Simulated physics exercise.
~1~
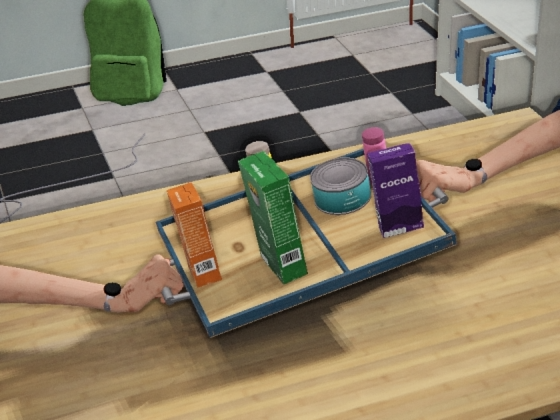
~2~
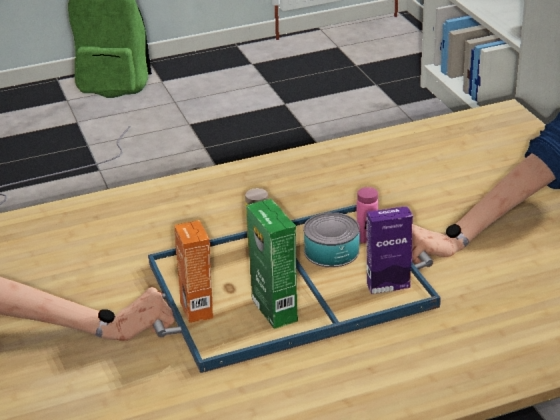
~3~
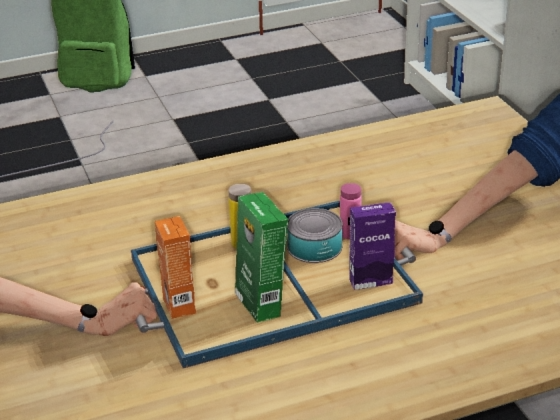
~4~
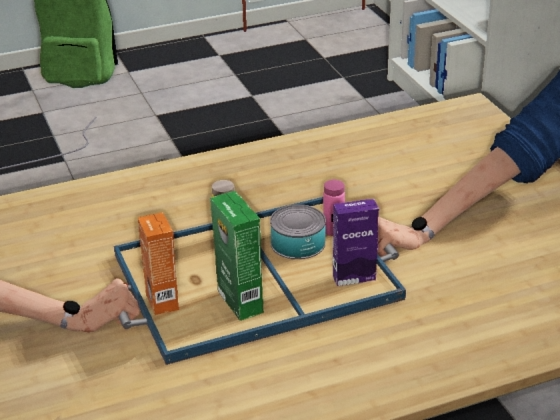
A blue-rimmed tray with a cross bar, held by a hand at each end, starts tilted above a wooden table, carrying an orange carton, a tall green packet, a turquoise tub, a purple cocoa packet, a pink shaker and another small container behind the green packet. The hands lower it, its left edge resting first, and the right side comes down until the tray lies flat. The packets and the pink shaker, leaning at first, come upright as it lands. The view then pans slightly right while both hands stay at the handles. Everything ends standing on the flat tray, including the orange carton.
